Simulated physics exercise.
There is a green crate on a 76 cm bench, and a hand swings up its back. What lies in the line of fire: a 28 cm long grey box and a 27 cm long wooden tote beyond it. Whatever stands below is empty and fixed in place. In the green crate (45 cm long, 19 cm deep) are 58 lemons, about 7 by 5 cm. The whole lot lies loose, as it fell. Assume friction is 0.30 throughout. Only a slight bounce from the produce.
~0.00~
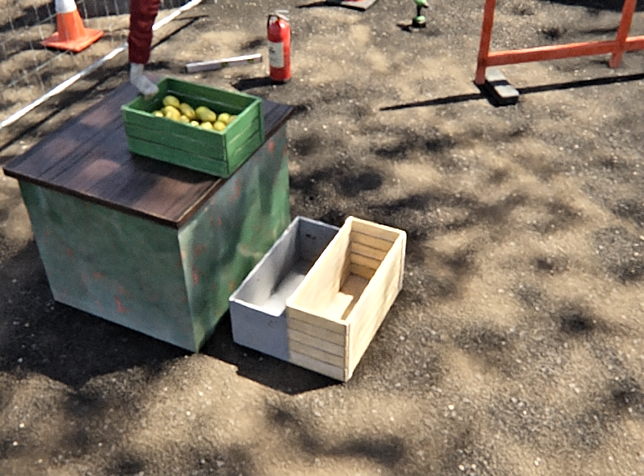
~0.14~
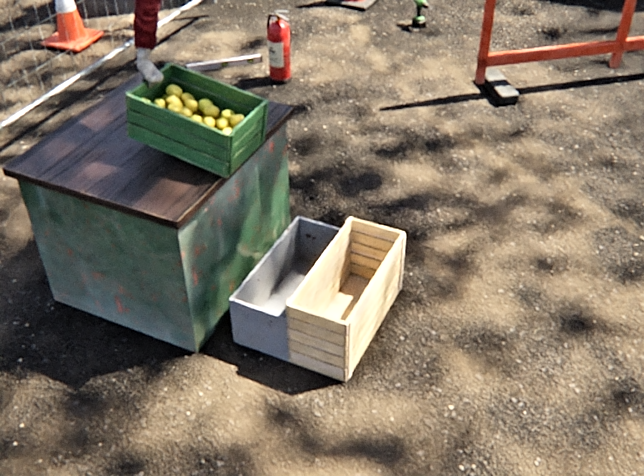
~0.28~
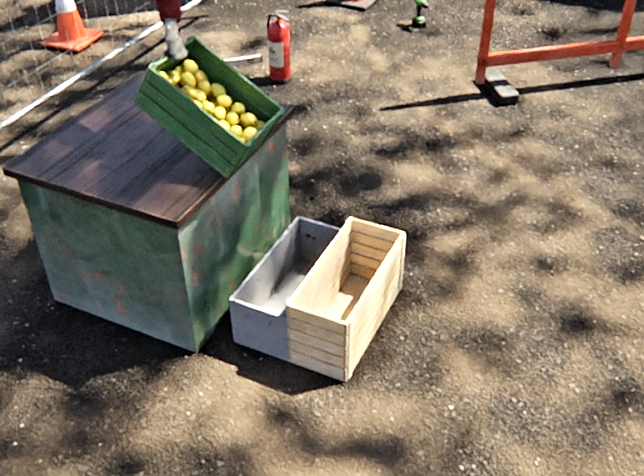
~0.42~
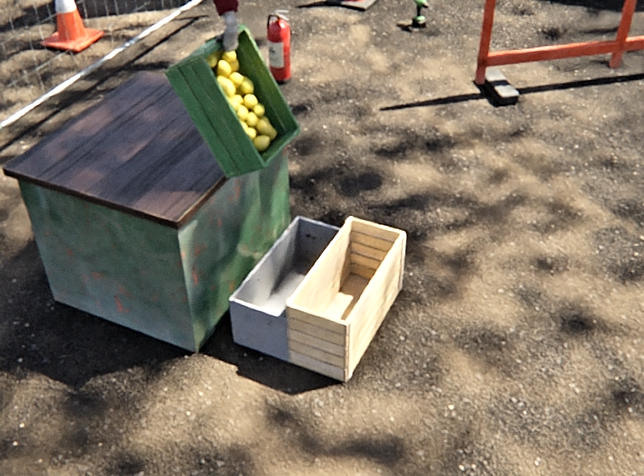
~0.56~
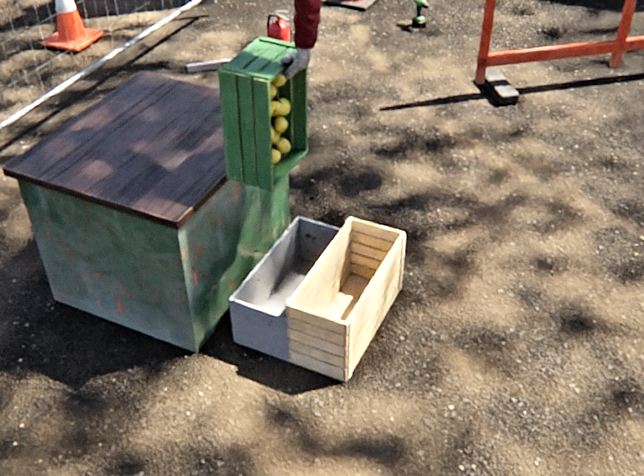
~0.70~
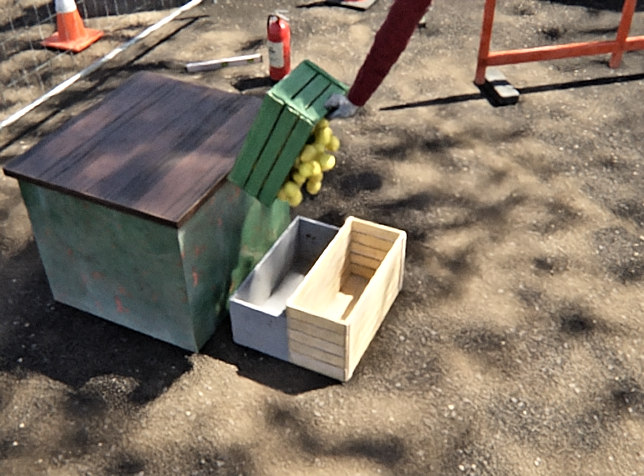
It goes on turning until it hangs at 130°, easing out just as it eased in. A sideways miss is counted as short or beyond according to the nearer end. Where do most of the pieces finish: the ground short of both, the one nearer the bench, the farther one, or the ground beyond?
Second.
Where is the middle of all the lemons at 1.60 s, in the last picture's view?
Somewhere near (344, 315) in pixels.
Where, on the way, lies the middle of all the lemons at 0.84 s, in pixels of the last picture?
Near pixel (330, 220).
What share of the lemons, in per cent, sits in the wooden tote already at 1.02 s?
Estimate for then: Some 45 percent.
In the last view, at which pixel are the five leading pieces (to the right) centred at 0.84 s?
They'd be centred about (376, 250) in the last picture.
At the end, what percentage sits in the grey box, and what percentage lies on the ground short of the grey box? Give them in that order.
Around 20 % in the first place and around 0 % in the second.
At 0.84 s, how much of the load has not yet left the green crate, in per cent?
Around 15 in a hundred is still inside.
After 0.84 s, tilt 129°; 10 still in the green crate, 4 in the wooden tote and 44 in the air.
After 1.02 s, tilt 130°; 5 in the grey box, 27 in the wooden tote, 10 on the ground beyond the wooden tote and 16 in the air.
After 1.28 s, tilt 130°; 11 in the grey box, 34 in the wooden tote, 10 on the ground beyond the wooden tote and 3 in the air.
Final count (at 1.60 s), 12 in the grey box, 35 in the wooden tote and 11 on the ground beyond the wooden tote.
